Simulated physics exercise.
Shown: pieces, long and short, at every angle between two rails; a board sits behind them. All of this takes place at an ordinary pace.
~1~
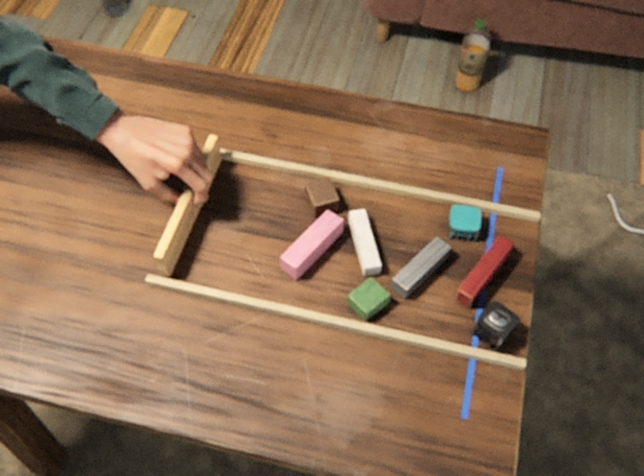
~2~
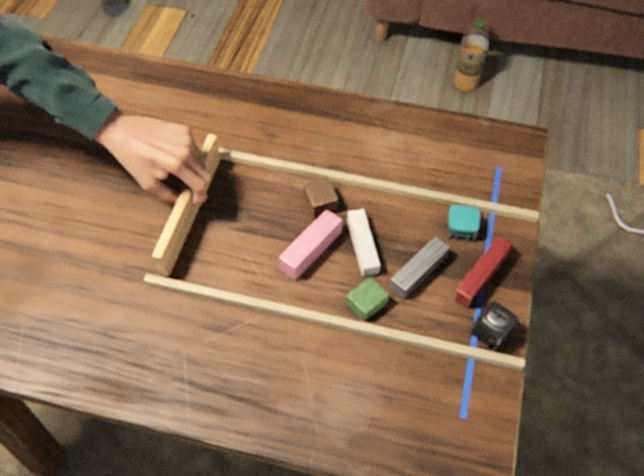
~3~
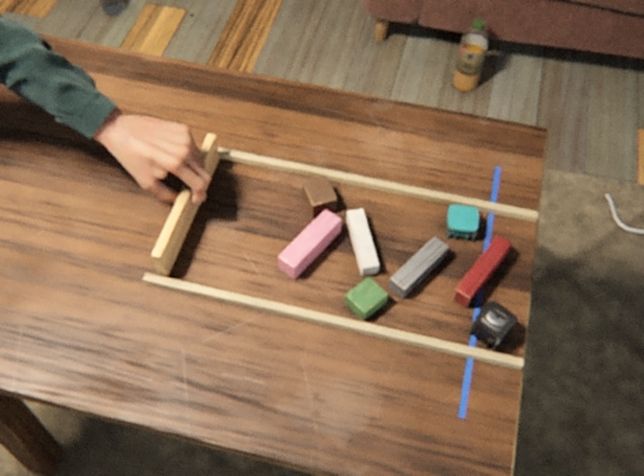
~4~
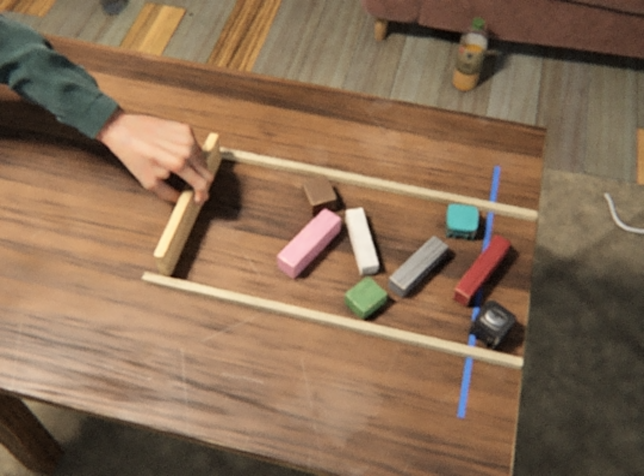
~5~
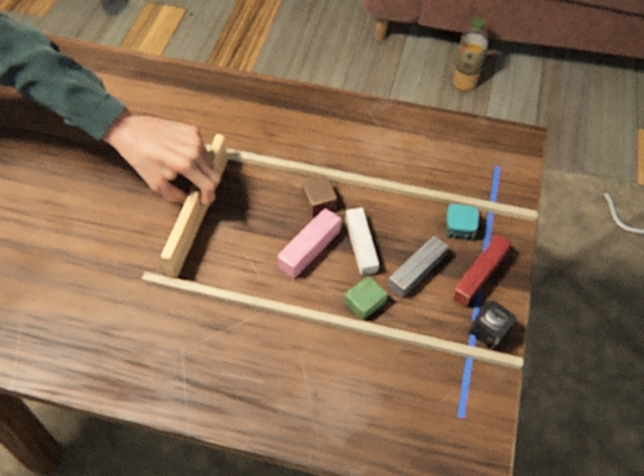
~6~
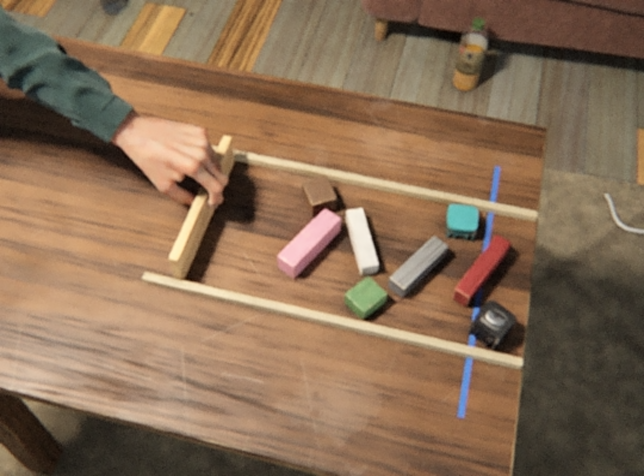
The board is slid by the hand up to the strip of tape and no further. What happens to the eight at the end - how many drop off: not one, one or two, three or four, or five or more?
The count of those that drop off: One or two.
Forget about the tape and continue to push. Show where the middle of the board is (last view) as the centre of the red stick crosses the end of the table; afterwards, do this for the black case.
Near (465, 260), then near (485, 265).
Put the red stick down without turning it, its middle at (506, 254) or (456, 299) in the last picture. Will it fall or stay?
In order, falls away; falls away.
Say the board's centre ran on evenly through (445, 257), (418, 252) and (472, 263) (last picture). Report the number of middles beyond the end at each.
First 0, next 0, last 1.
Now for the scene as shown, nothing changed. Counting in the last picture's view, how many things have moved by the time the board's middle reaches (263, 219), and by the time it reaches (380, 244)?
Counts: 0 and 5.
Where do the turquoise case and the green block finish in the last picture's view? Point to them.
The turquoise case finishes at (531, 237); the green block finishes at (490, 338).
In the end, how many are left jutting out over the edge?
Counting them gives 3.
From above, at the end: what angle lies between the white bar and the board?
About 0 degrees.
Early on, none off yet; black case at rest near (493, 325); red stick at rest near (482, 270); turquoise case at rest near (461, 222).
Finally, the number that fall off is one or two; lost, red stick.
